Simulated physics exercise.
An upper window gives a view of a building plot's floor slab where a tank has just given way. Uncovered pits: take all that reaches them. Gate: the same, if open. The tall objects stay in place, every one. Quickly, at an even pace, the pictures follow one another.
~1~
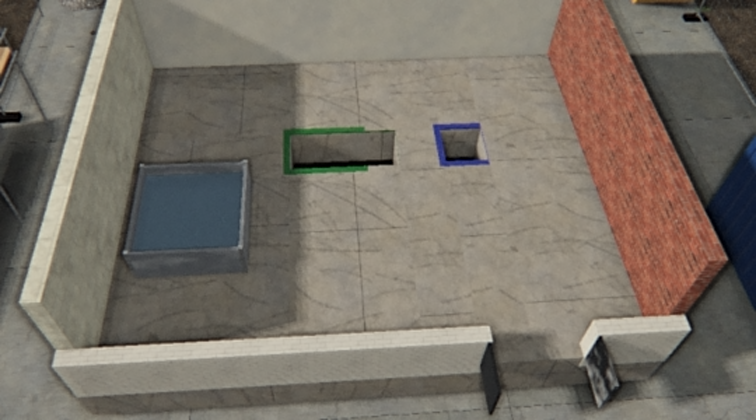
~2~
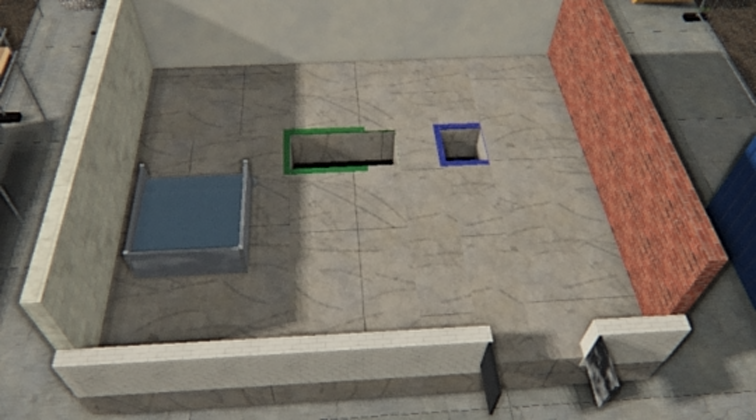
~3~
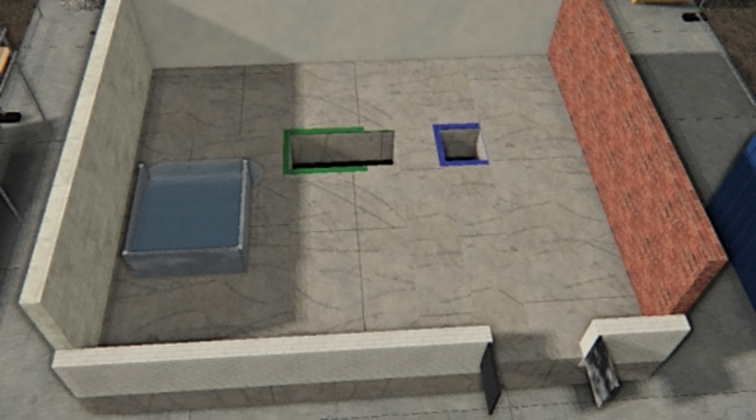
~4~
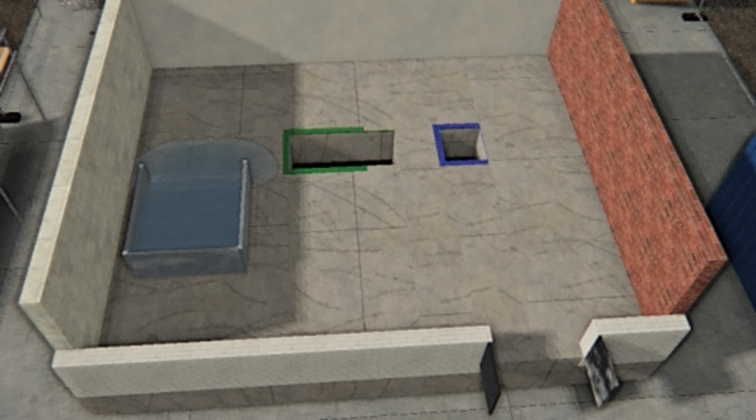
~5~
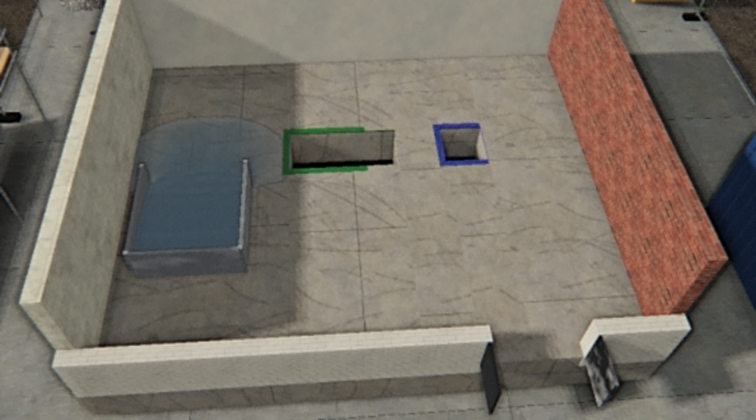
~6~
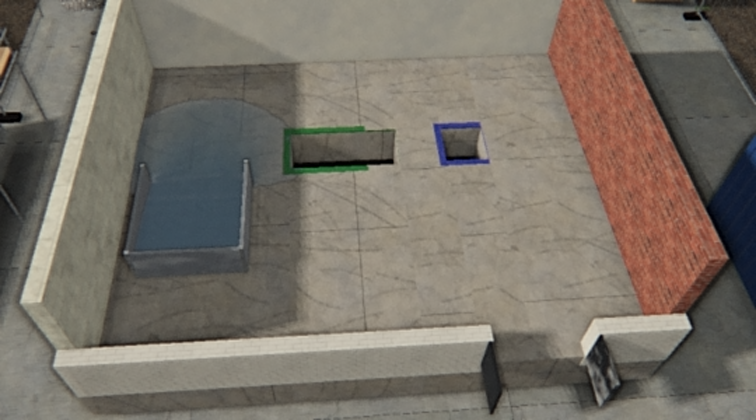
Water spreading from the far side of an open tank, fanning thinly across a walled concrete floor to a green-edged pit.
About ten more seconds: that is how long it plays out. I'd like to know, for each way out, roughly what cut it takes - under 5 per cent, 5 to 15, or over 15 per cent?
Result: The gate will take below five per cent; the green pit will take beyond fifteen per cent; the blue pit will take at least five but at most fifteen per cent.
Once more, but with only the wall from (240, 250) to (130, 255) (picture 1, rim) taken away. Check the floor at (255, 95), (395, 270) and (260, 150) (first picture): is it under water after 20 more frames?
Unsoaked, then soaked, then unsoaked.
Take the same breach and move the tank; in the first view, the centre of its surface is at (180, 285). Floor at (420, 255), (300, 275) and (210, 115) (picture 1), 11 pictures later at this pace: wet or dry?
Checking the three spots, I get high and dry, high and dry, swamped.
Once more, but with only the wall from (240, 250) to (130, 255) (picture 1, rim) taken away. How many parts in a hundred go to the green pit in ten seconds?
Per cent: Green 4.
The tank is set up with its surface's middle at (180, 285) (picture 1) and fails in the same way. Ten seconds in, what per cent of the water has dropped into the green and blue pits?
Within ten seconds the green pit collects 25 percent of the total and the blue pit 6 percent.
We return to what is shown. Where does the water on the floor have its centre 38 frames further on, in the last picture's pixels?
My reading is close to (290, 121).
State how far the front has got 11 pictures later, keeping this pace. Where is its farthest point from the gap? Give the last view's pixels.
Farthest reach: About (356, 61).
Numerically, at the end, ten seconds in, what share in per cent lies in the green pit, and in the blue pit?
I'd put them at roughly 24 and 6 per cent respectively.
A moment on, water covers 20 % of the floor; the gate 0 %, the green pit 1 %, the blue pit 0 %.
Next, water covers 20 % of the floor; the gate 0 %, the green pit 2 %, the blue pit 0 %.
Then, water covers 30 % of the floor; the gate 0 %, the green pit 3 %, the blue pit 0 %.
Later, water covers 45 % of the floor; the gate 0 %, the green pit 14 %, the blue pit 3 %.
In the end, water covers 60 % of the floor; the gate 0 %, the green pit 23 %, the blue pit 7 %.
